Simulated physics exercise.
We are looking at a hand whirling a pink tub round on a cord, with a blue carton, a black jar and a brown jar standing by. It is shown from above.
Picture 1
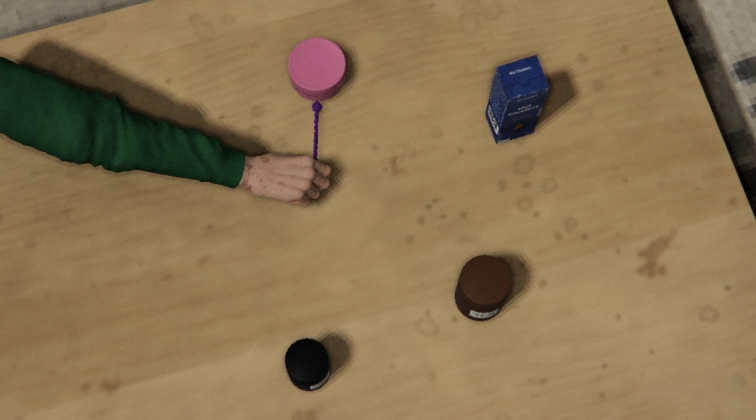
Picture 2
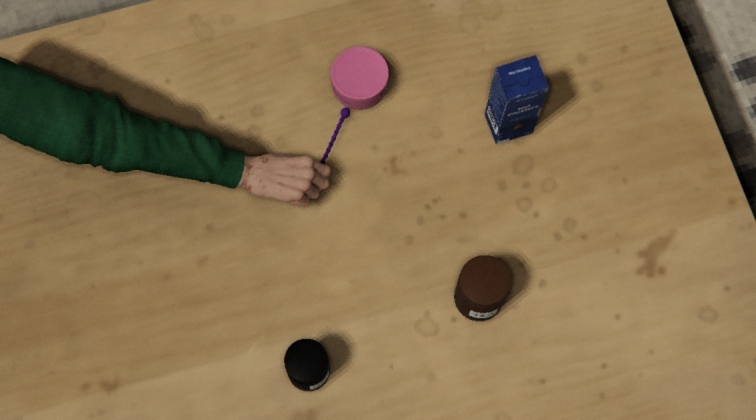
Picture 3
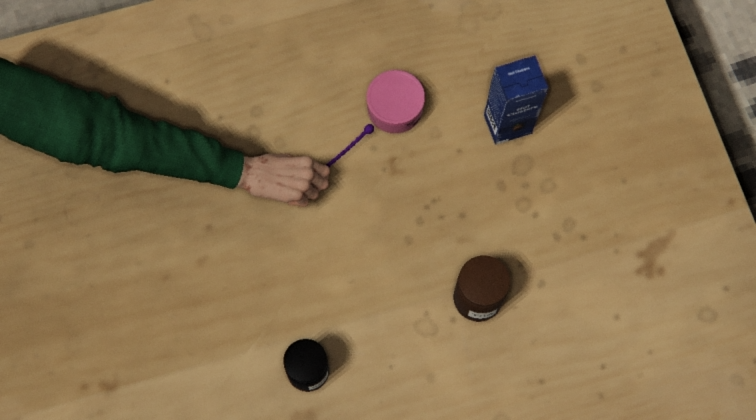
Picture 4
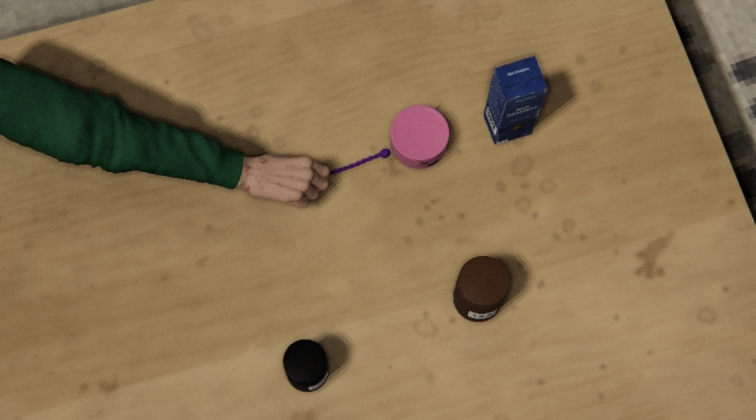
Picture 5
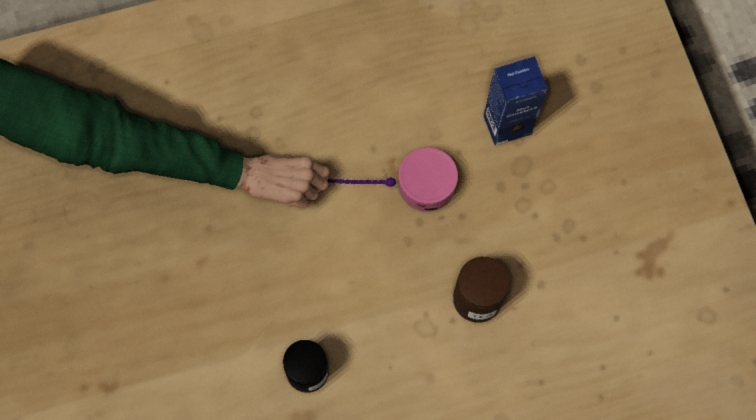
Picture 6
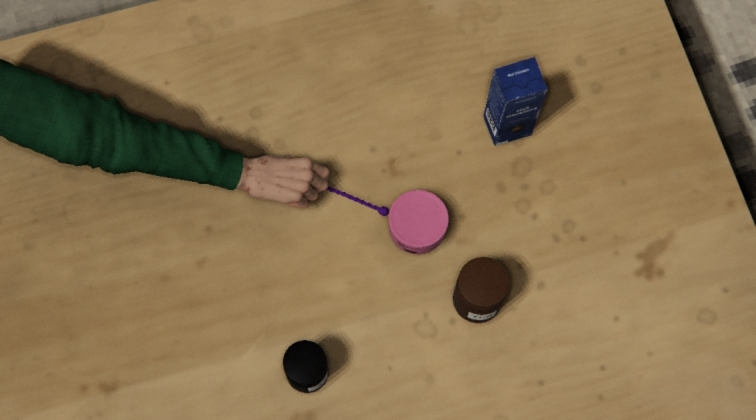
A pink tub swings clockwise on a purple cord held by a hand in a green sleeve.
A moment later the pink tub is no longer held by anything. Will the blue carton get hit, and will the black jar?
I would say the blue carton will be missed, the black jar will be hit.
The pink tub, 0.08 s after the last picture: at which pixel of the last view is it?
Near (371, 296).
Then, 0.08 s on from there, tub near (371, 296).
Then, 0.20 s on from there, tub near (337, 356); black jar pushed aside.
In the end, tub near (333, 368); black jar pushed aside. The blue carton escapes it and the black jar is struck.
